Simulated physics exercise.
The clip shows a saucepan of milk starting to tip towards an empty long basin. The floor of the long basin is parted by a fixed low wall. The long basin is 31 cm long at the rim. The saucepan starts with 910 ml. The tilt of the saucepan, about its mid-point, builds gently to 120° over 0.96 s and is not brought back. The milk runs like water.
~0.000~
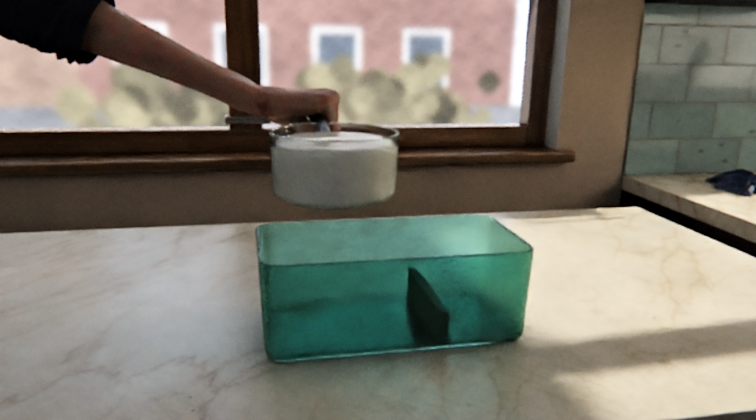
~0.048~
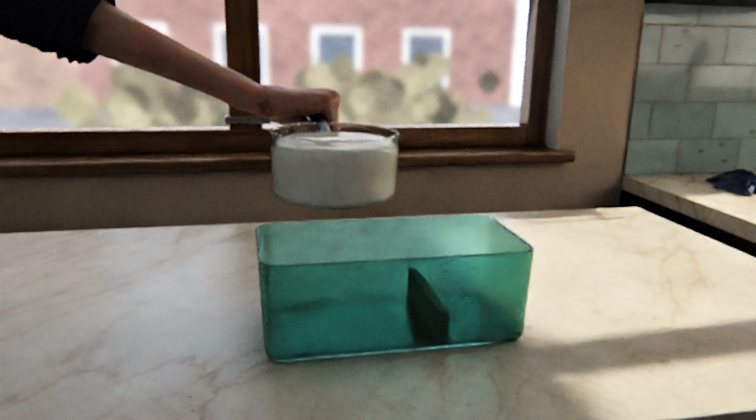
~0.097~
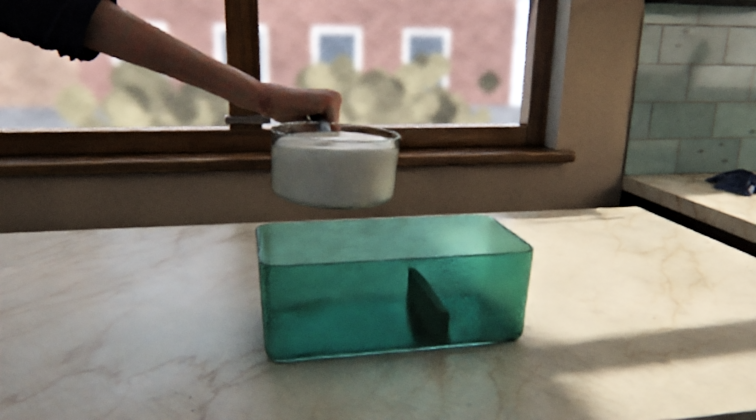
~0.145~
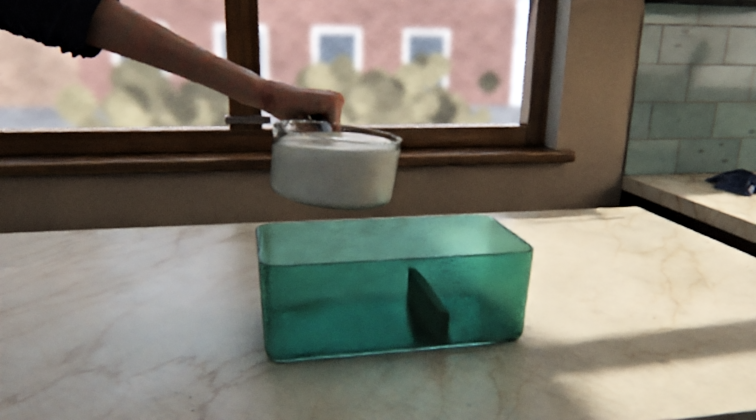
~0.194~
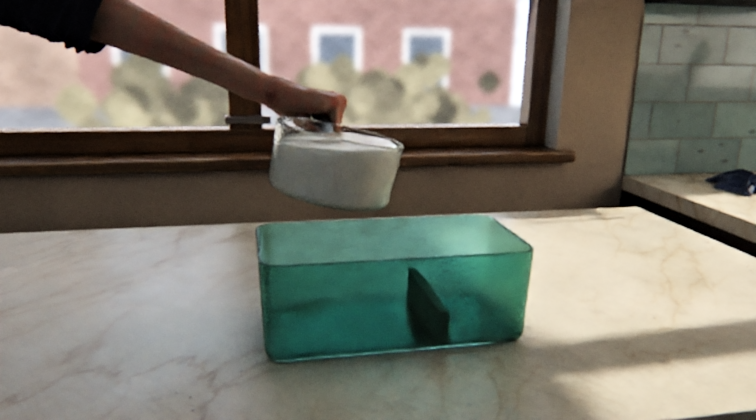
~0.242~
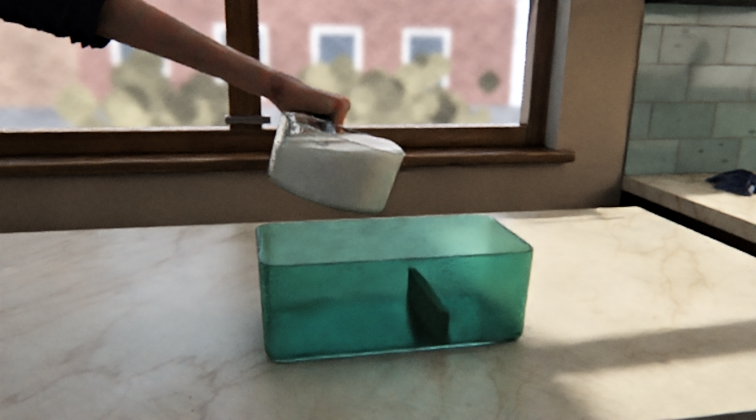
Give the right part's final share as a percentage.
The far part has some 45 per cent.
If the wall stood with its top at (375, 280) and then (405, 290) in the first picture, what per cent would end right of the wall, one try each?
In turn about 90 and 70 per cent.
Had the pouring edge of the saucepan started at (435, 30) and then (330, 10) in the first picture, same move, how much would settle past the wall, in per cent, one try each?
First 60, then 15 per cent.
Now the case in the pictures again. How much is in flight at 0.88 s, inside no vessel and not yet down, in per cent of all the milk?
Some 3 per cent.
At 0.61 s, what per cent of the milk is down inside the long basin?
Near 36 in a hundred.
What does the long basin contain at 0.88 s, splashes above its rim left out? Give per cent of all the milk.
Near 94 in a hundred.
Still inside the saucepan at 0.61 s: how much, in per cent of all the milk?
Near 36 in a hundred.
Then, 0.61 s in, the tilt is 84° and 35 per cent is still to pour, 6 is left of the wall and 30 right of it.
Then, 0.88 s in, the tilt is 118° and 3 per cent is still to pour, 44 is left of the wall and 50 right of it.
Then, 1.16 s in, the tilt is 120° and 0 per cent is still to pour, 54 is left of the wall and 45 right of it.
Then, 1.46 s in, the tilt is 120° and 0 per cent is still to pour, 54 is left of the wall and 45 right of it.
Finally, 54 per cent lies left of the wall, 45 right of it and 1 outside.
